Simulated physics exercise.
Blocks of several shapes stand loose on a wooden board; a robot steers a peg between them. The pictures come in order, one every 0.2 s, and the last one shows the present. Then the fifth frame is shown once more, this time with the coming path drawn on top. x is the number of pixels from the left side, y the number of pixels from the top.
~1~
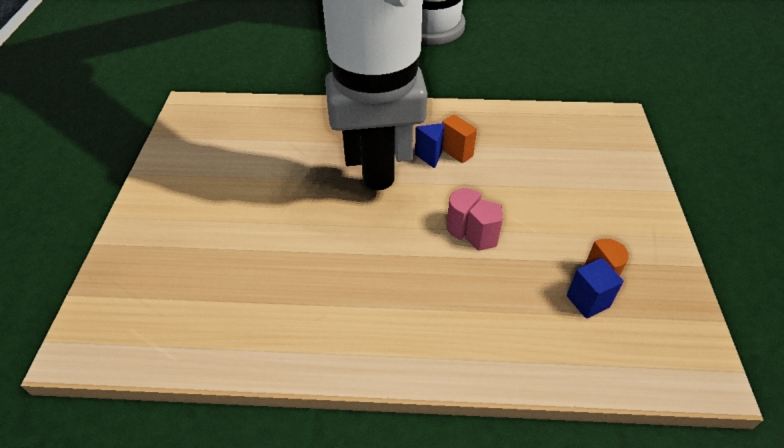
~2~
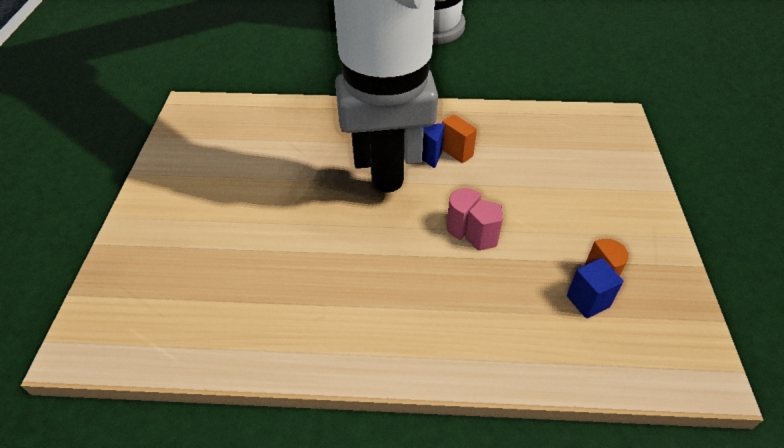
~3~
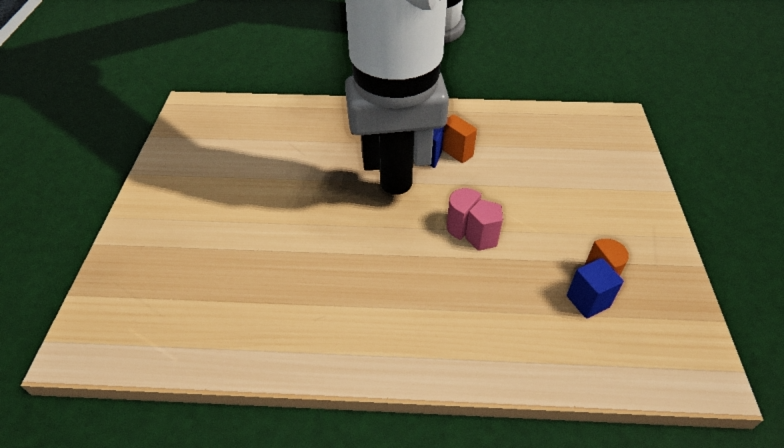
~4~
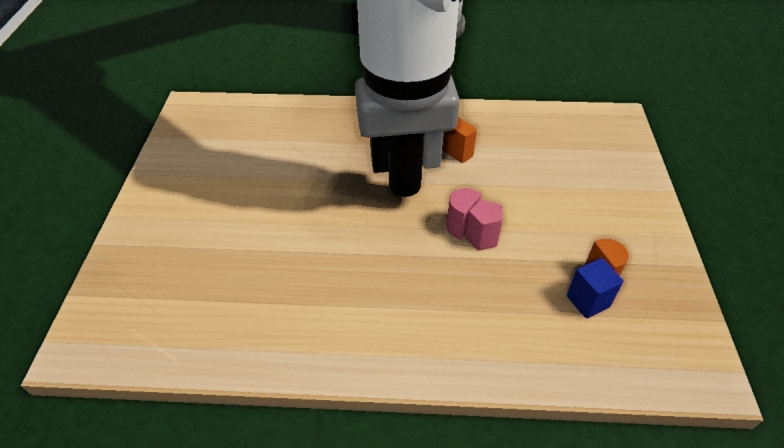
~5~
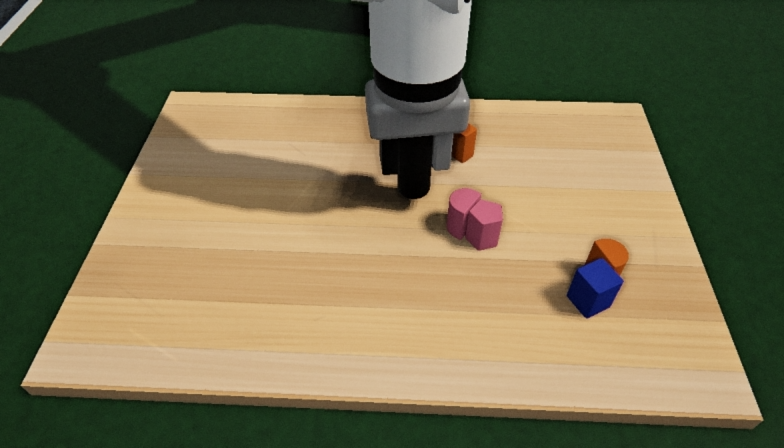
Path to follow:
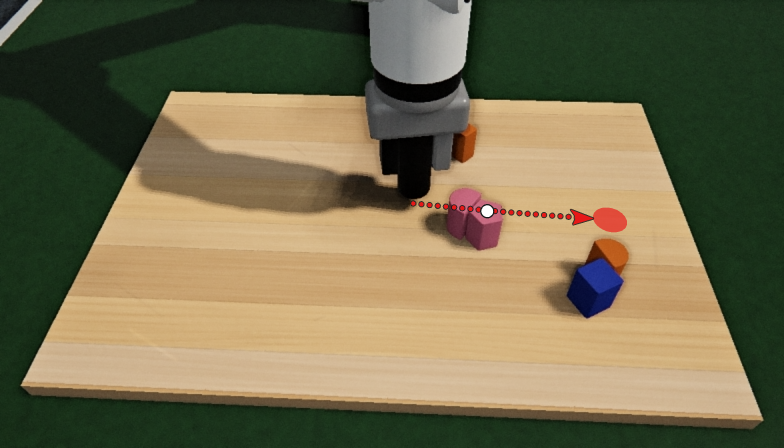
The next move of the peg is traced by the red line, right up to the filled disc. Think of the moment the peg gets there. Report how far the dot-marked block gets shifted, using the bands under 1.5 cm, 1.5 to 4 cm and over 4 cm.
Displacement: 1.5 to 4 cm.
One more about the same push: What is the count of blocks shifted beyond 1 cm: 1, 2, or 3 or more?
The number of blocks that move over 1 cm is two.
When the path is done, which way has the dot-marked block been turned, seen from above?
From above, clockwise.
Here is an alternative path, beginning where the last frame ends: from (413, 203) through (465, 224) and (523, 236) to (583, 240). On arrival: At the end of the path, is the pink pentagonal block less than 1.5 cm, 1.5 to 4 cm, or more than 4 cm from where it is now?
Result: Over 4 cm.
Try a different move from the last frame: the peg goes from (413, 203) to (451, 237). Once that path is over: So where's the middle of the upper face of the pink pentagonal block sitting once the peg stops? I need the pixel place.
Around pixel (513, 220).
Drawn move, straight from (413, 203) to (610, 220); the dot is on the pink pentagonal block.
What follows on the original path. One third of the way, peg (481, 195); pink half-round block (489, 205), turned 40° clockwise; pink pentagonal block (502, 223), turned 35° clockwise.
Two thirds of the way, peg (549, 201); pink half-round block (490, 204), turned 45° clockwise; pink pentagonal block (503, 223), turned 40° clockwise.
At the end, peg (616, 205); blue three-sided block still; pink half-round block (490, 204), turned 45° clockwise; pink pentagonal block (503, 223), turned 40° clockwise.
